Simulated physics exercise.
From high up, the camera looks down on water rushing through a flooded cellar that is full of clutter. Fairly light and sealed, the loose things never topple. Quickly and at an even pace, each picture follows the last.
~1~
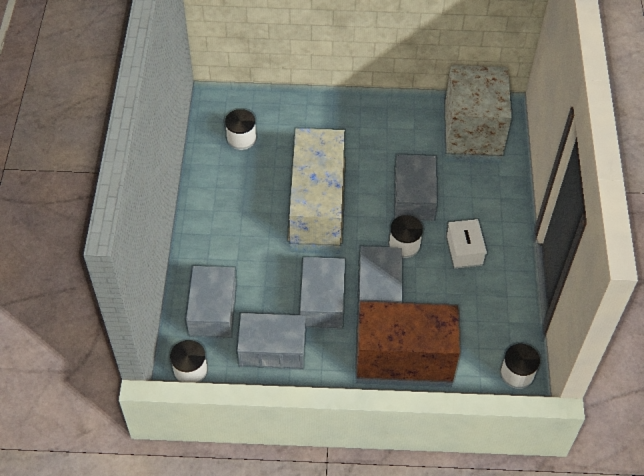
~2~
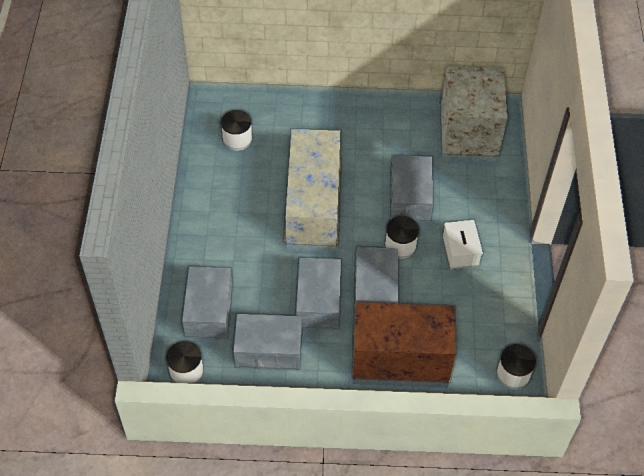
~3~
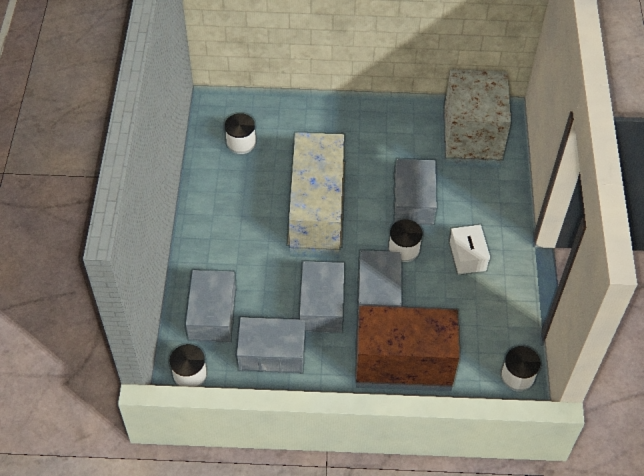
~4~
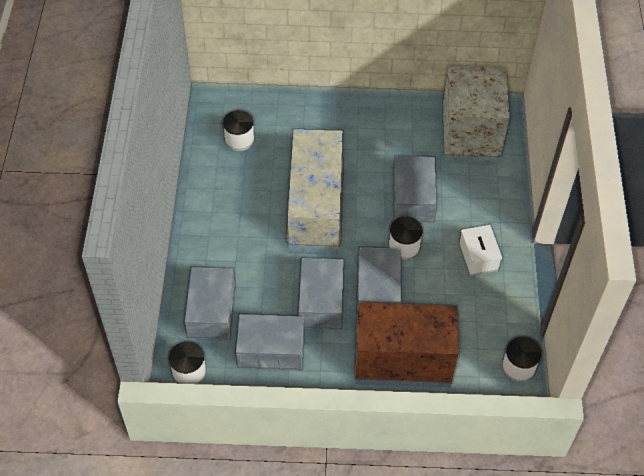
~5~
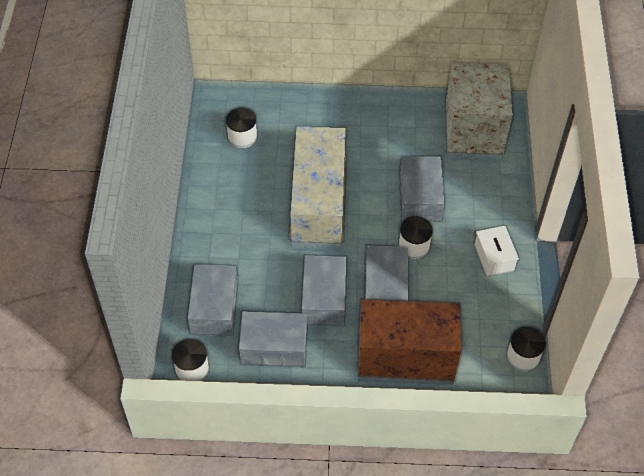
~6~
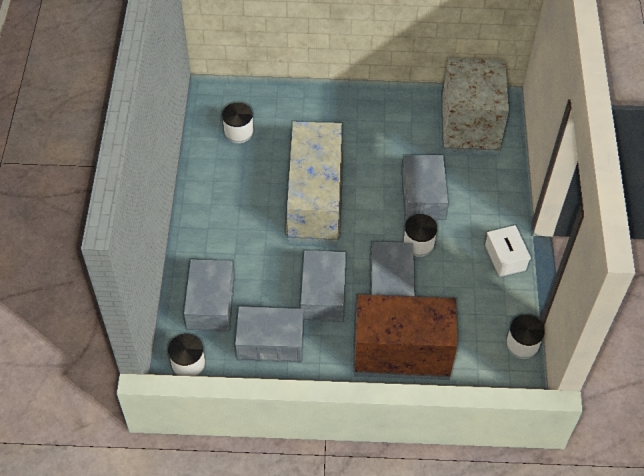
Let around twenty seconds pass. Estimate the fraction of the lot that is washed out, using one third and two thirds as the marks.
The share will most likely be one third to two thirds.
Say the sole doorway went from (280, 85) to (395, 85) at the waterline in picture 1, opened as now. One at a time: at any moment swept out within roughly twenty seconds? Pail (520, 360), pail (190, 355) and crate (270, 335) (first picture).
For the three items in order: Contained, contained, contained.
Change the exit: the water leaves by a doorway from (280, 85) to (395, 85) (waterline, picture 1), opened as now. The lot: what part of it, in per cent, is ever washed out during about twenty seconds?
It works out to some 50 in a hundred.
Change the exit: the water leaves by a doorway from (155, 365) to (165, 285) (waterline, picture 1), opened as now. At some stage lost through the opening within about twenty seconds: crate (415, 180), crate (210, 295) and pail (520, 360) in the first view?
One by one as named: Doesn't escape, gets away and doesn't escape.
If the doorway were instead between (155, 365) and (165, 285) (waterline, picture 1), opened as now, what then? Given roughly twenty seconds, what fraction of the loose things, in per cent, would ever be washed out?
Something like 70 percent.
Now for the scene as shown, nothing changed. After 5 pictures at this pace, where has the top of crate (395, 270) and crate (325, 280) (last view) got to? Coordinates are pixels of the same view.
They end up at about pixels (449, 278) and (376, 270).
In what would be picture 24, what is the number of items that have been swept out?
The answer here is 5.
A moment on, 1 of 10 are out; 9 afloat.
Next, 5 of 10 are out; 5 afloat.
Later, 6 of 10 are out; 4 afloat.
In the end, 6 of 10 are out; 4 afloat.
